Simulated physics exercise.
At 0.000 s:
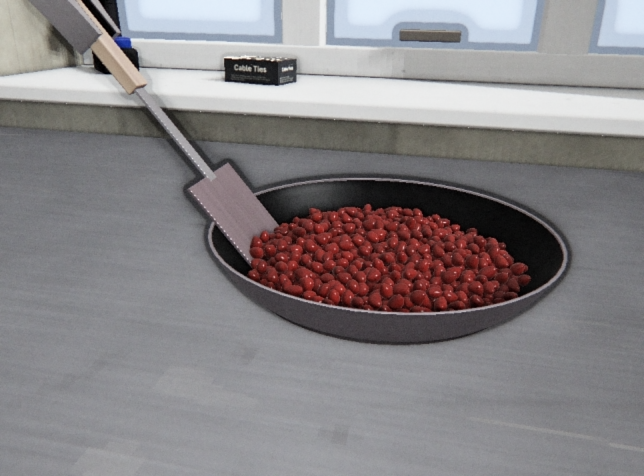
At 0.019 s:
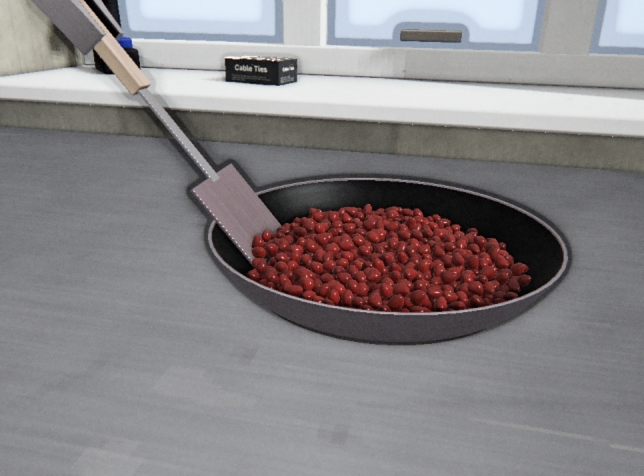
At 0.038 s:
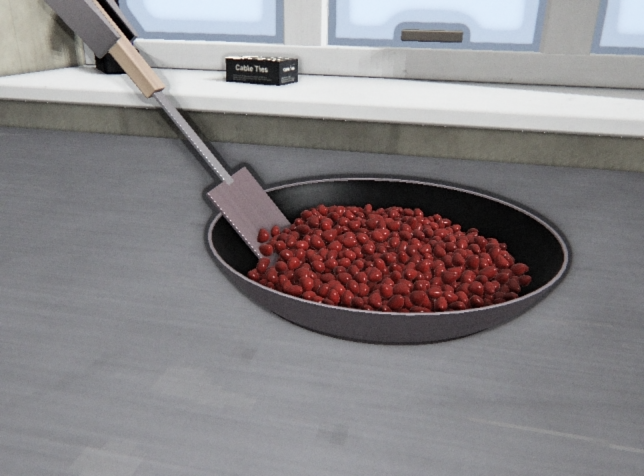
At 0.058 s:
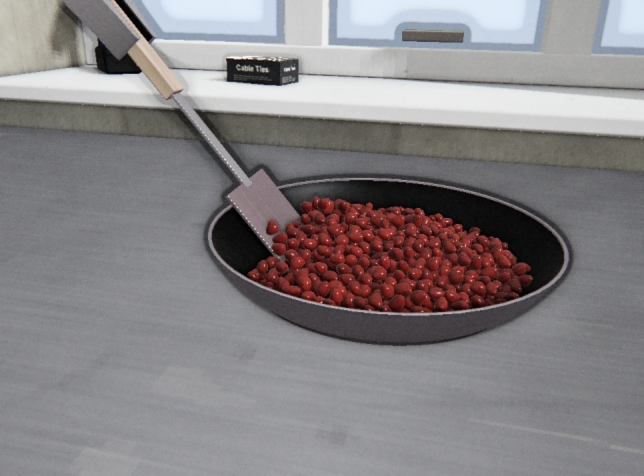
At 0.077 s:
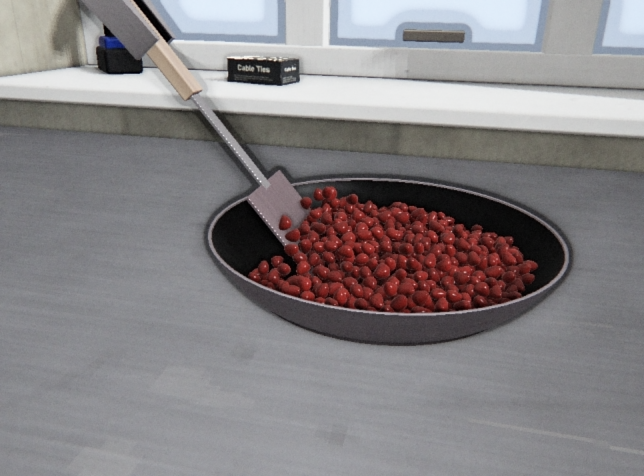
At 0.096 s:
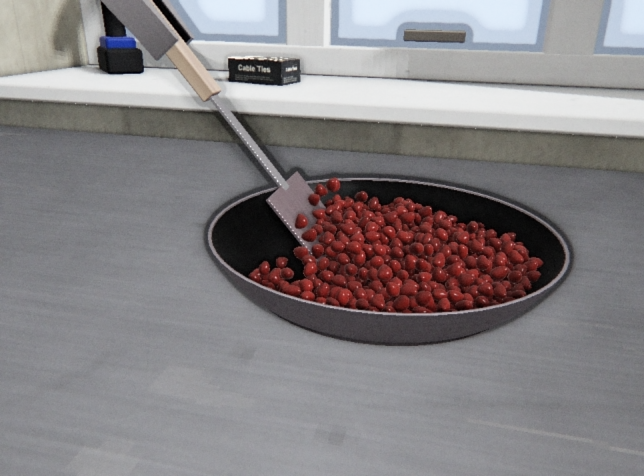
On a gray table top, a turner rested at the left side of a black frying pan full of red beans, then slid to the right, pushing the nearest beans into a higher heap.
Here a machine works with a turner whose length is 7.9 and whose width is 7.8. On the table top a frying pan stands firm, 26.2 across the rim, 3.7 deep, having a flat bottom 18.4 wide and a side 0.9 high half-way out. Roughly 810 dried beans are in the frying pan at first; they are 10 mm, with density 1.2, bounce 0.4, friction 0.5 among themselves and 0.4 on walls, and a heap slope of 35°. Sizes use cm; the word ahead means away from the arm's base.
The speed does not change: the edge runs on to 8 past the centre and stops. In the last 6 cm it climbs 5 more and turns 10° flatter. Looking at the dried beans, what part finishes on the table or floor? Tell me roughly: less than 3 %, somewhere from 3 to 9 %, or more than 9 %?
More than 9 %.
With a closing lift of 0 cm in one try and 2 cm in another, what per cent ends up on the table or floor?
10 and 10 %.
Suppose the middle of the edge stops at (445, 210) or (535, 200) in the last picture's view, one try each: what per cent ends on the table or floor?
Respectively some 10 and 25 percent end on the table or floor.
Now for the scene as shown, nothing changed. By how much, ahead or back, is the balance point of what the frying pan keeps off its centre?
Ahead of centre, roughly 4.0 centimetres.
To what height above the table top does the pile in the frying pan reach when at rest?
5.0 cm.
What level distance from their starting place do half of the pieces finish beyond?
Near 4 cm, measured level.
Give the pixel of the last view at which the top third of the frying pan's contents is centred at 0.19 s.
It is centred at about (468, 236).
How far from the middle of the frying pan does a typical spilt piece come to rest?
Looks like roughly 24 centimetres to me.
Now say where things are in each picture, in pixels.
The first picture shows the turner top edge at (209, 175), sloping 50°; upper third of the load around (378, 246), from x 255 to 525, top at y 210; 809 in the frying pan.
The second picture shows the turner top edge at (212, 176), sloping 50°; upper third of the load around (378, 246), from x 255 to 525, top at y 210.
The third picture shows the turner top edge at (227, 179), sloping 50°; upper third of the load around (370, 243), from x 255 to 525, top at y 210.
The fourth picture shows the turner top edge at (245, 181), sloping 50°; upper third of the load around (375, 241), from x 255 to 525, top at y 205.
The fifth picture shows the turner top edge at (264, 183), sloping 50°; upper third of the load around (383, 240), from x 255 to 530, top at y 195.
The sixth picture shows the turner top edge at (283, 185), sloping 50°; upper third of the load around (391, 240), from x 255 to 535, top at y 185; 809 in the frying pan.
After 0.14 s, sloping 50°, highest piece 7 above the table; 809 in the frying pan.
After 0.19 s, sloping 46°, highest piece 7 above the table; 809 in the frying pan.
After 0.41 s, sloping 40°, highest piece 5 above the table; 672 in the frying pan, 137 on the table or floor.
After 1.46 s, sloping 40°, highest piece 4 above the table; 672 in the frying pan, 137 on the table or floor.
In the end, 672 in the frying pan, 137 on the table or floor. That is 17 % on the table or floor.
